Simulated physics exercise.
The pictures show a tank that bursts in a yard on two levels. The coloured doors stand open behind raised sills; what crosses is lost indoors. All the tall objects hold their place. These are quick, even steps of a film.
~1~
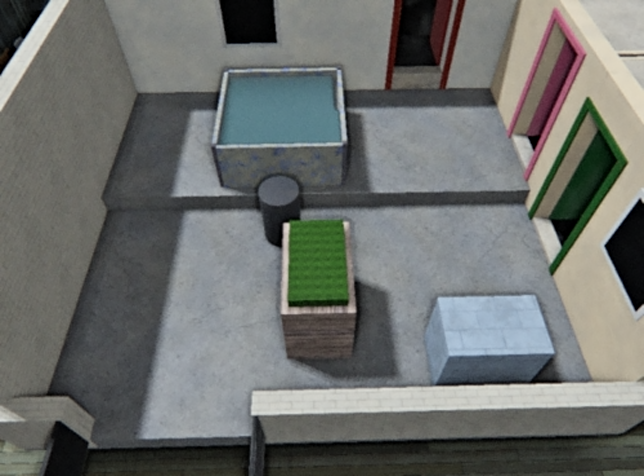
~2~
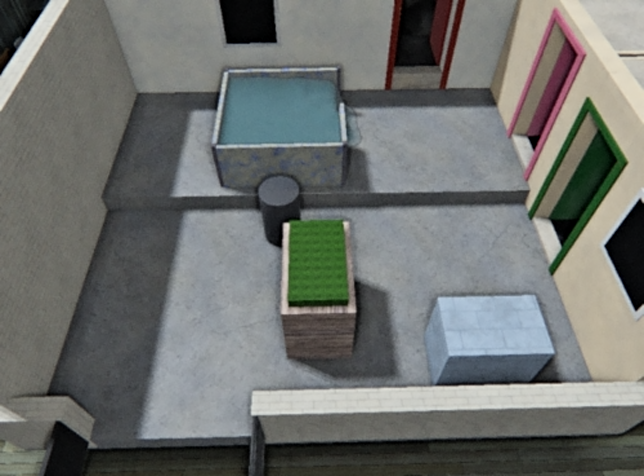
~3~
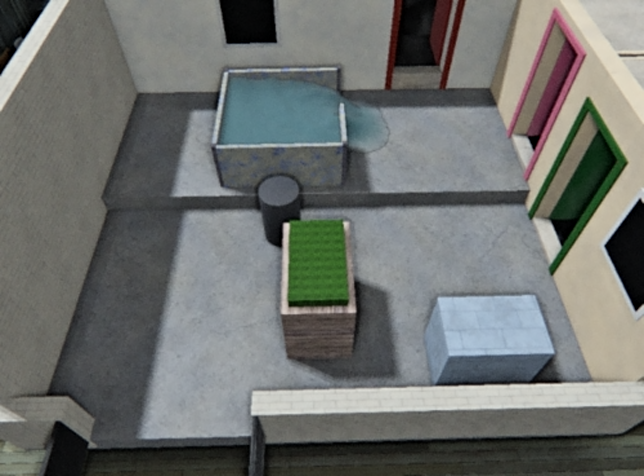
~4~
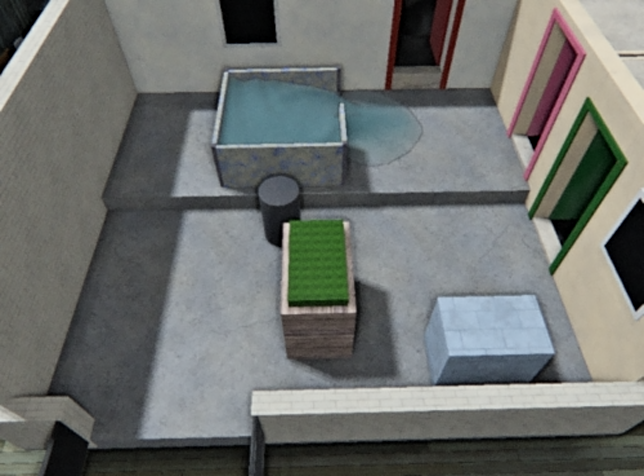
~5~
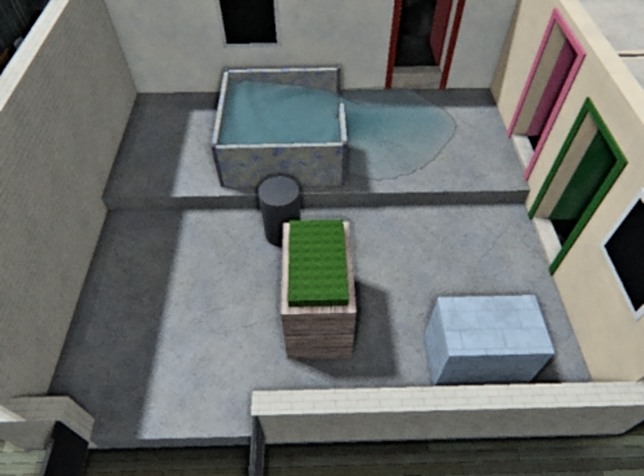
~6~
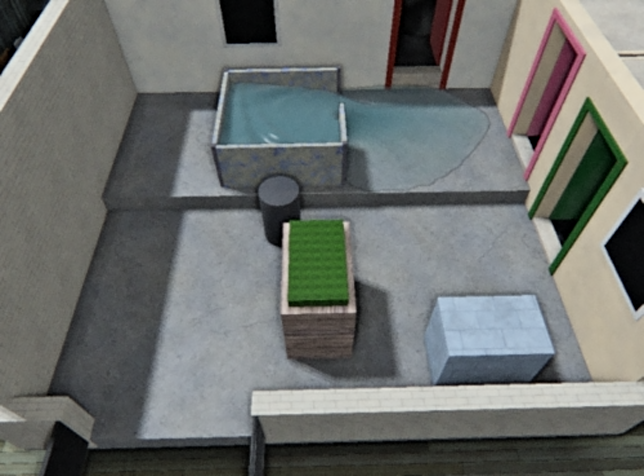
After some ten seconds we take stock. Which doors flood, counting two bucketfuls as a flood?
One by one: The pink door floods; the green door floods; the red door holds within the limit.
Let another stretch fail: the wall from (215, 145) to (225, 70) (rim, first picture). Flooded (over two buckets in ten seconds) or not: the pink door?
Then: The pink door lets less in.
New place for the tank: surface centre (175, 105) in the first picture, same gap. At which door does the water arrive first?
The one in red.
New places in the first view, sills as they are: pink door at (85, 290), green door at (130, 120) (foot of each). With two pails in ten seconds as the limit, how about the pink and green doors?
In short: The pink one stays under, the green one holds.
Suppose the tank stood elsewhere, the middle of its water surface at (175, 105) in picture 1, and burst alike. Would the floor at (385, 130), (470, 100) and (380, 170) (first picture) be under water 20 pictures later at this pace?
In that order: Awash, wet, under water.
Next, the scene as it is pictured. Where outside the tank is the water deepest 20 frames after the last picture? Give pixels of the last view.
Close to (552, 407).
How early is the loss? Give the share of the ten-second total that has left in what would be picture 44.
Close to 75 %.
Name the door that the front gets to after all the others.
I say the door marked green.
A moment on, water covers 20 % of the floor; the pink door under two buckets in, the green door not reached, the red door wet at the sill, nothing in.
Next, water covers 25 % of the floor; the pink door over two buckets in, the green door wet at the sill, nothing in, the red door wet at the sill, nothing in.
Then, water covers 35 % of the floor; the pink door far over two buckets in, the green door under two buckets in, the red door wet at the sill, nothing in.
Later, water covers 60 % of the floor; the pink door far over two buckets in, the green door over two buckets in, the red door wet at the sill, nothing in.
In the end, water covers 85 % of the floor; the pink door far over two buckets in, the green door over two buckets in, the red door wet at the sill, nothing in.
